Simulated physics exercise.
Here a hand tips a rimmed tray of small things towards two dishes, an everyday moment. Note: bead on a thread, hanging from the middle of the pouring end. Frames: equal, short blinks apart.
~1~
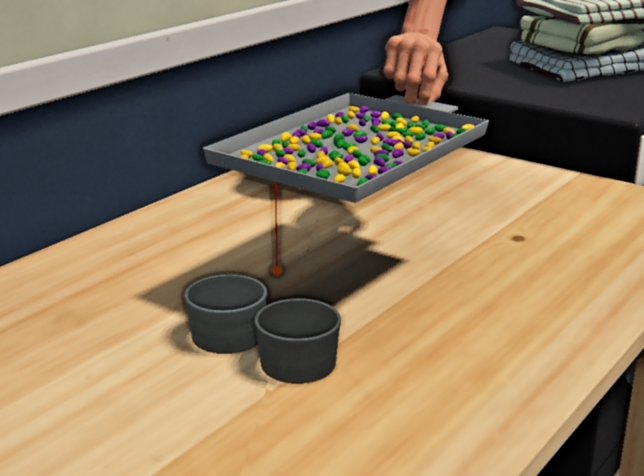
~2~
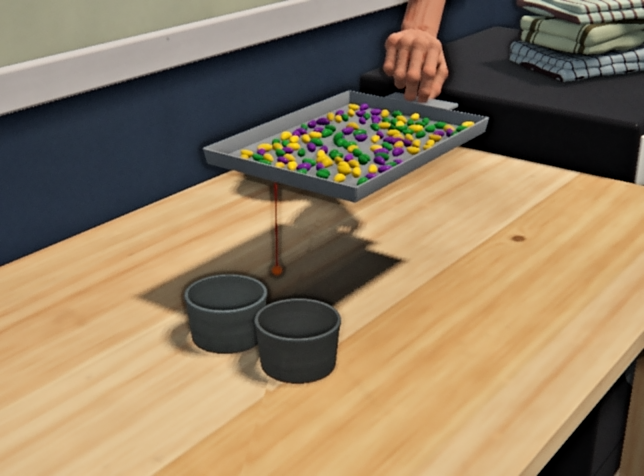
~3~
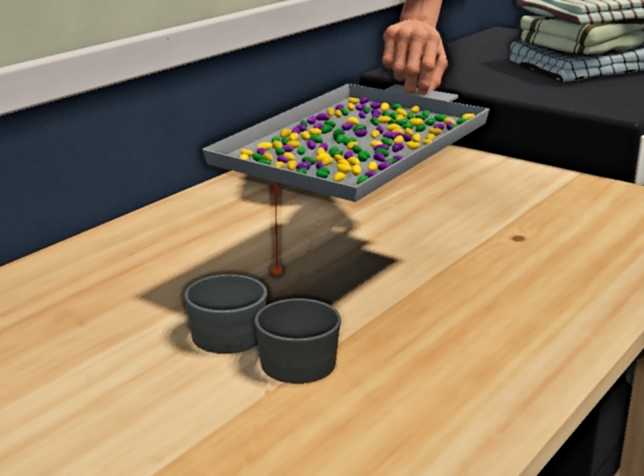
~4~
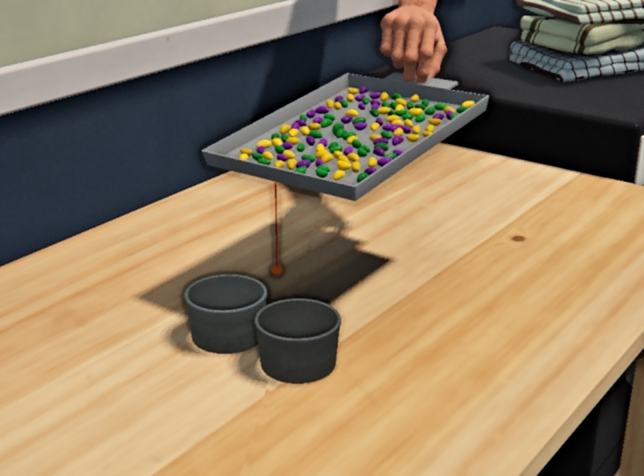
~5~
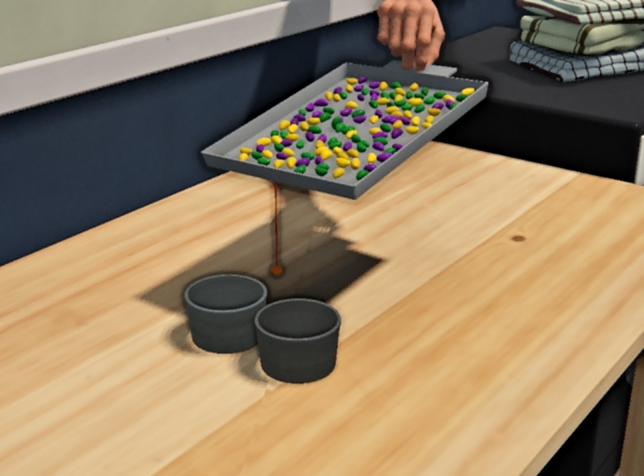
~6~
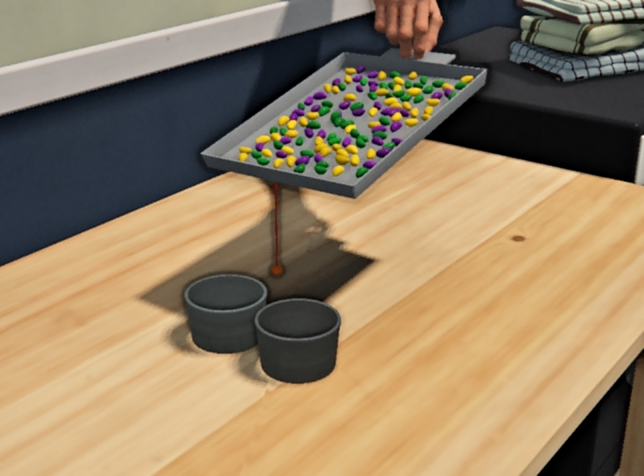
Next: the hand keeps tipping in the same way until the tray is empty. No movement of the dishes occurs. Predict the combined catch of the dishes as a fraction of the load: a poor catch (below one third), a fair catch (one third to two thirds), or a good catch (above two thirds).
A fair catch.
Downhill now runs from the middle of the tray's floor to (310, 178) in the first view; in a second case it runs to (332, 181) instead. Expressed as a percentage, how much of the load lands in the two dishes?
Around 70 percent for the first aim and around 50 percent for the second.
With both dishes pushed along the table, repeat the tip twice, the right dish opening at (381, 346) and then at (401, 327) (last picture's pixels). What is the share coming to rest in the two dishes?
Trial 1 10%, trial 2 0%.
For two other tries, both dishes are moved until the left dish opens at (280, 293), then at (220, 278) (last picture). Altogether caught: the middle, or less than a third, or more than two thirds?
In order: Less than a third, then the middle third.
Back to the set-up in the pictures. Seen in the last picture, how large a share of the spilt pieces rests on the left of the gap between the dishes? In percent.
Around 100 per cent, I reckon.
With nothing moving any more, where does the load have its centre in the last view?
(216, 331).
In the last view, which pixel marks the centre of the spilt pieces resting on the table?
Estimate: About (168, 326).
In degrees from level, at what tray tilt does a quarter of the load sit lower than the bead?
That would be about 105 degrees from level.
Soon after the last picture, tray tipped steeply; nearly all on the tray; a stray few in the air.
A little later, tray tipped right over; nearly all on the tray; a stray few in the right dish; a stray few in the left dish; a stray few outside both; a stray few in the air.
Later still, tray tipped past a quarter turn; a small part in the right dish; about a third in the left dish; about half outside both.
At rest, tray tipped past a quarter turn; a small part in the right dish; about a third in the left dish; about half outside both.
